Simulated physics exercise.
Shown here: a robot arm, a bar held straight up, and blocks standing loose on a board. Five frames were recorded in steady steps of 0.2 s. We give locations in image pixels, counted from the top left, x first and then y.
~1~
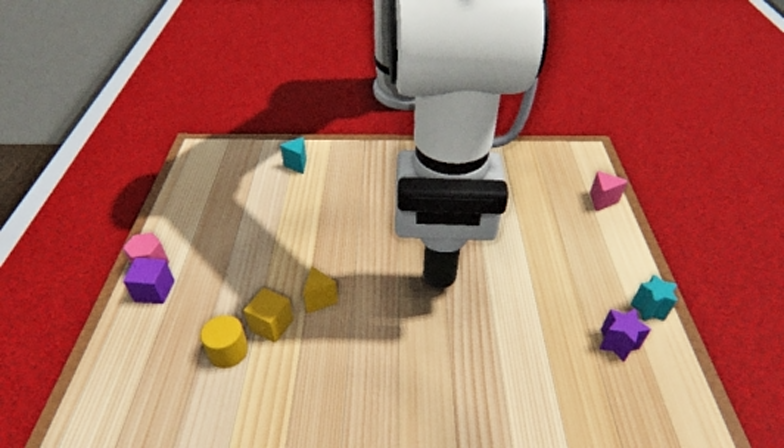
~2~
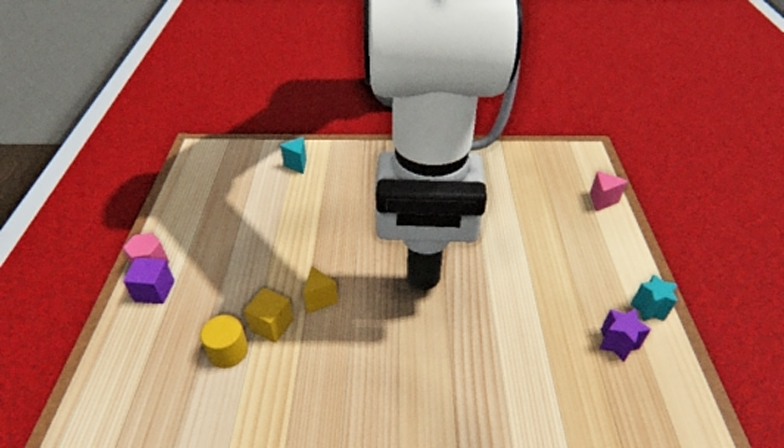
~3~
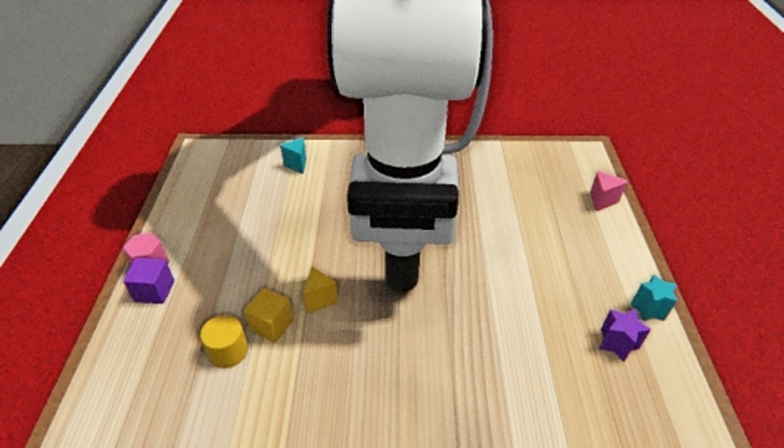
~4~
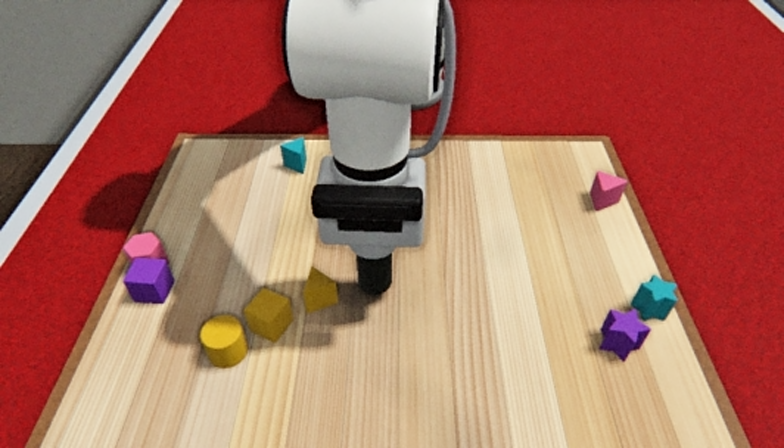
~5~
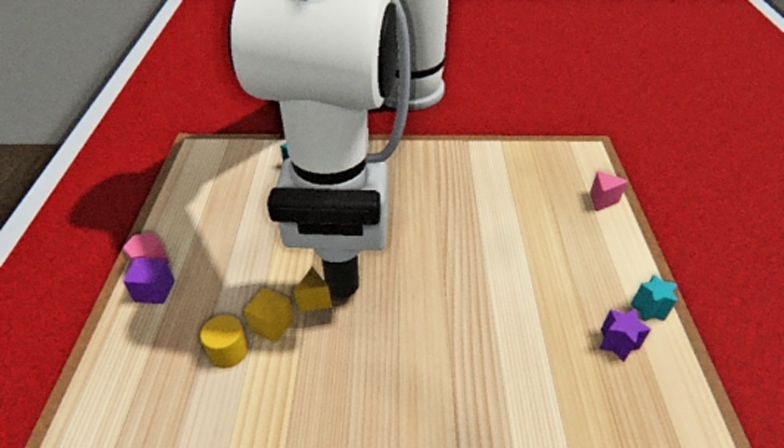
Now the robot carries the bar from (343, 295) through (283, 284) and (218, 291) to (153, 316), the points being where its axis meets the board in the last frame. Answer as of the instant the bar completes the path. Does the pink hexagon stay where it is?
Short answer: Yes.
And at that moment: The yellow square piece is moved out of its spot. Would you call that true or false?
True.
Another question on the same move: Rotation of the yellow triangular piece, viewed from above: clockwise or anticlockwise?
That block twists counter-clockwise.
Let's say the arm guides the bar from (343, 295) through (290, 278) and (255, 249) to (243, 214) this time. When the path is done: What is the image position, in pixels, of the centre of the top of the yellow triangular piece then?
At roughly (283, 282).
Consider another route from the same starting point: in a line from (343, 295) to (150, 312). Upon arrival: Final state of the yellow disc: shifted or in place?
At the end of the path, it will still be in place.
On the path given first. One third of the way, bar at (280, 275); yellow square piece at (258, 311); yellow triangular piece at (278, 286), turned 50° anticlockwise.
Two thirds of the way, bar at (214, 282); yellow square piece at (258, 311); yellow triangular piece at (278, 286), turned 50° anticlockwise.
At the end, bar at (148, 307); pink hexagon in place; purple square piece at (131, 272), turned 40° clockwise; yellow square piece at (258, 311); yellow triangular piece at (278, 286), turned 50° anticlockwise.
